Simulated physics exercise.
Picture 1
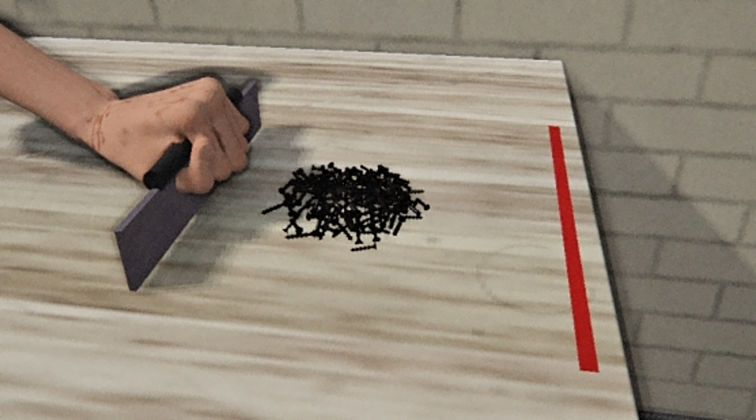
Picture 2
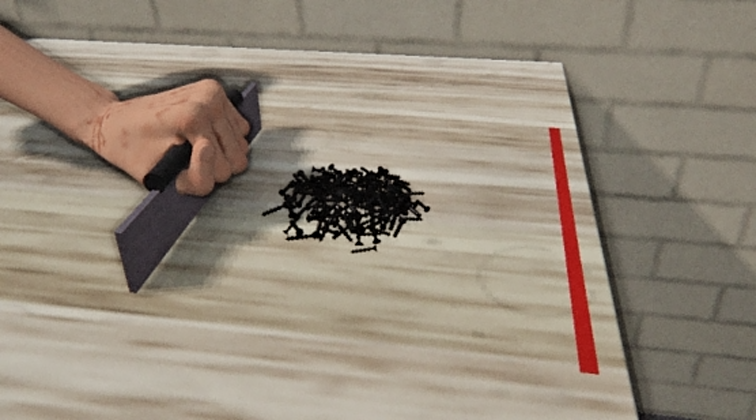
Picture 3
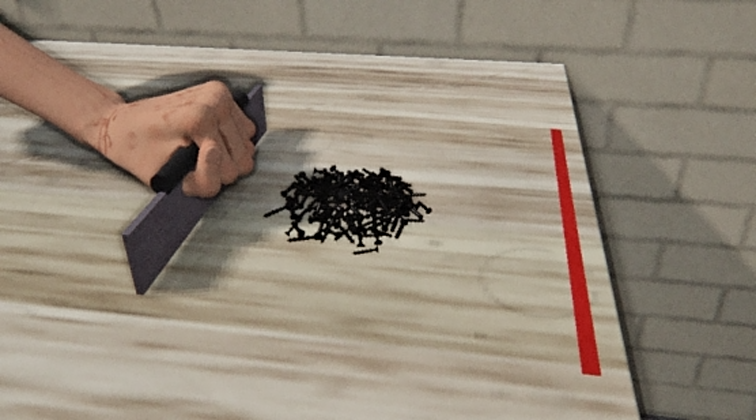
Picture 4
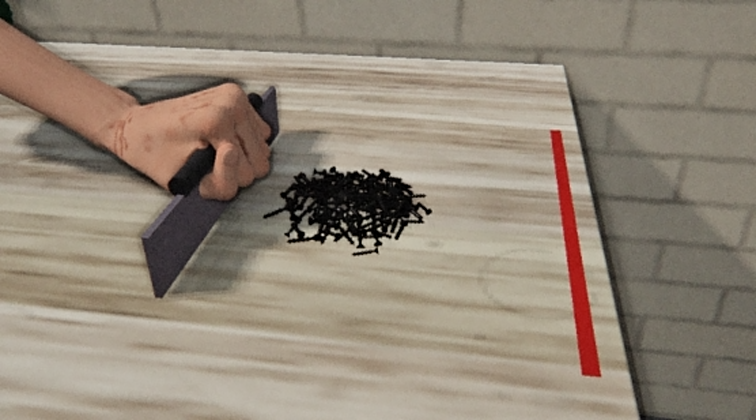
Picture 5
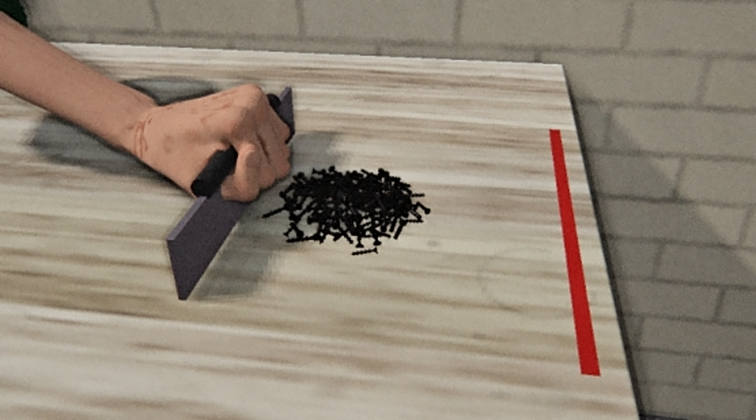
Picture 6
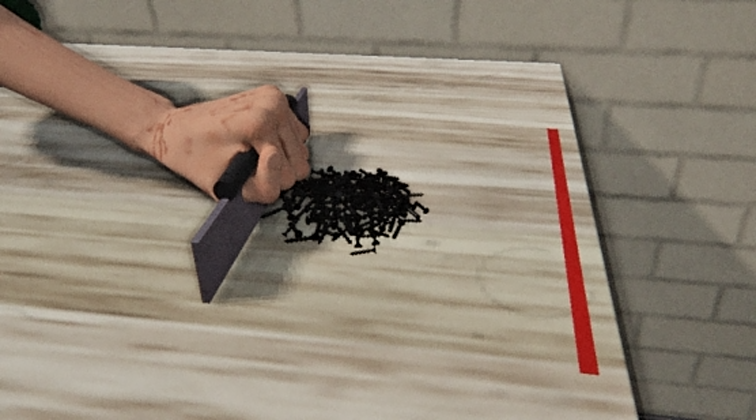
A heap of small black screws lies in the middle of a pale, wood-grained table, seen from above at an angle, with a grey block wall behind. A hand at the left grips a dark-handled scraper with a purplish-grey blade, and a strip of red tape runs along the right edge. The scraper rests at first, then the hand slides it rightward to the near side of the unmoving heap.
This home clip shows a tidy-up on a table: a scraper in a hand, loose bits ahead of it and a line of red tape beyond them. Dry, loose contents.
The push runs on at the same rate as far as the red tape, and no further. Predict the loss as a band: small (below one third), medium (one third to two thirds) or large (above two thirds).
Large.
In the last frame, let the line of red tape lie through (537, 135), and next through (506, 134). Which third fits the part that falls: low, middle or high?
First try: In the middle band; second try: Under a third.
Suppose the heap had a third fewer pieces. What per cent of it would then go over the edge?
That works out to something like 90 percent.
Shortly afterwards, scraper still moving, near (421, 158); heap all on the table, its front near (505, 221).
Next, scraper stopped at the red tape; heap near two thirds over the edge.
Some moments later, scraper stopped at the red tape; heap the bulk over the edge.
In the end, scraper stopped at the red tape; heap the bulk over the edge.
